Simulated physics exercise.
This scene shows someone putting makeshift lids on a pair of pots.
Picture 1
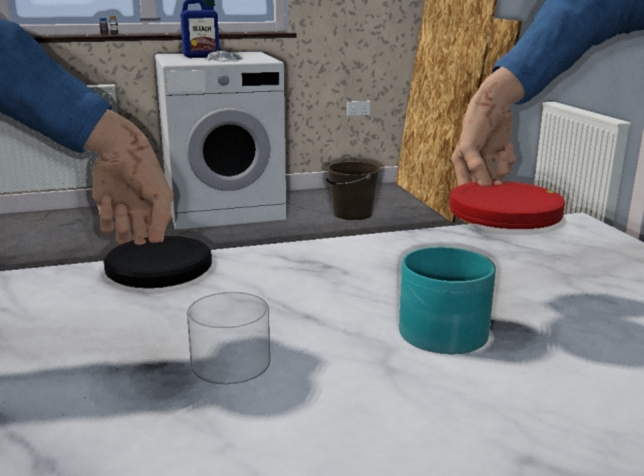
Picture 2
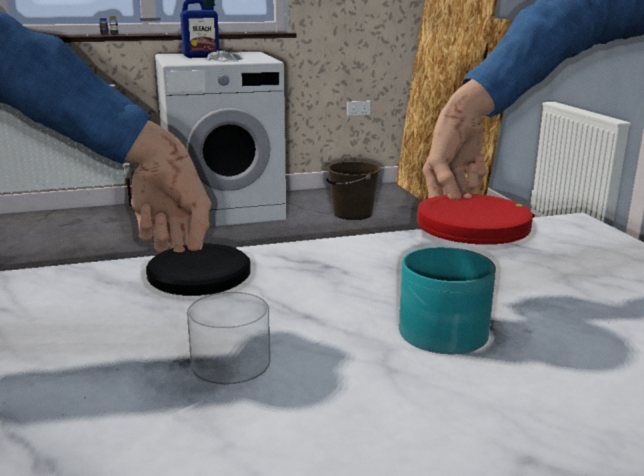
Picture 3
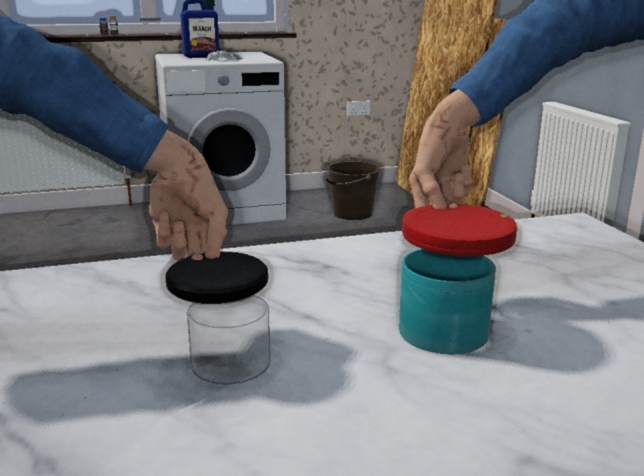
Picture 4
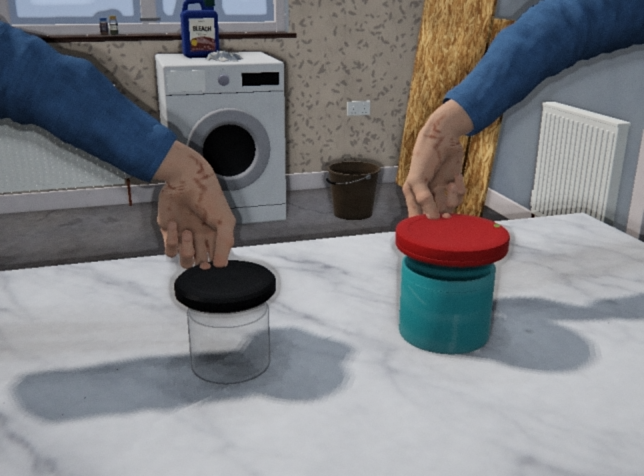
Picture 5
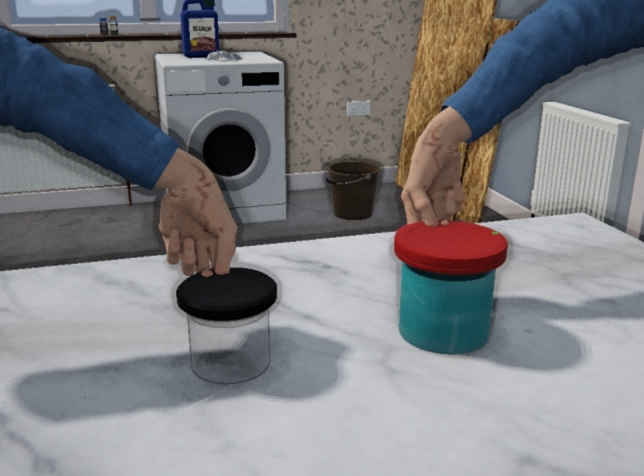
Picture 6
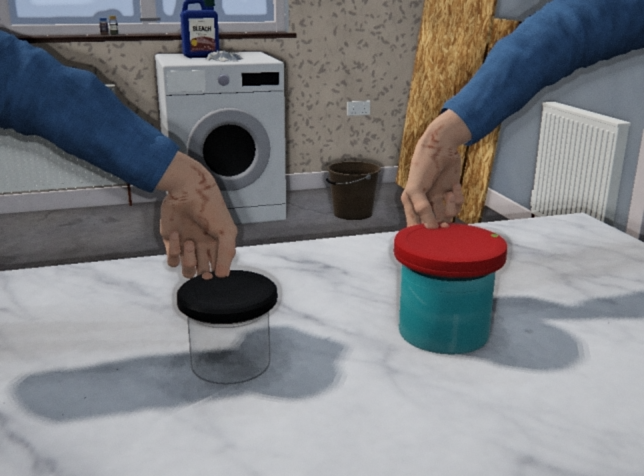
In a room with a washing machine, two blue-sleeved arms hold a black lid and a red lid near a clear glass and a teal cup on a marbled surface. The hands move the lids inward over the pots, then lower them onto the rims, fingers still touching both.
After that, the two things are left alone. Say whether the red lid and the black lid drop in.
At the end, the red lid stays up. The black lid stays up.
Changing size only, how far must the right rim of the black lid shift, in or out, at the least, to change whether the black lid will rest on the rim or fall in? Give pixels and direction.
12 pixels left.
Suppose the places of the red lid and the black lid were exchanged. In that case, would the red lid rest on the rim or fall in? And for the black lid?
Looking at both, the red lid remains on top and the black lid remains on top.
Then, 0.10 s past the last view, red lid moving near (449, 255); black lid moving near (228, 302).
Finally, the red lid works as a lid, near (449, 255); the black lid works as a lid, near (228, 302).
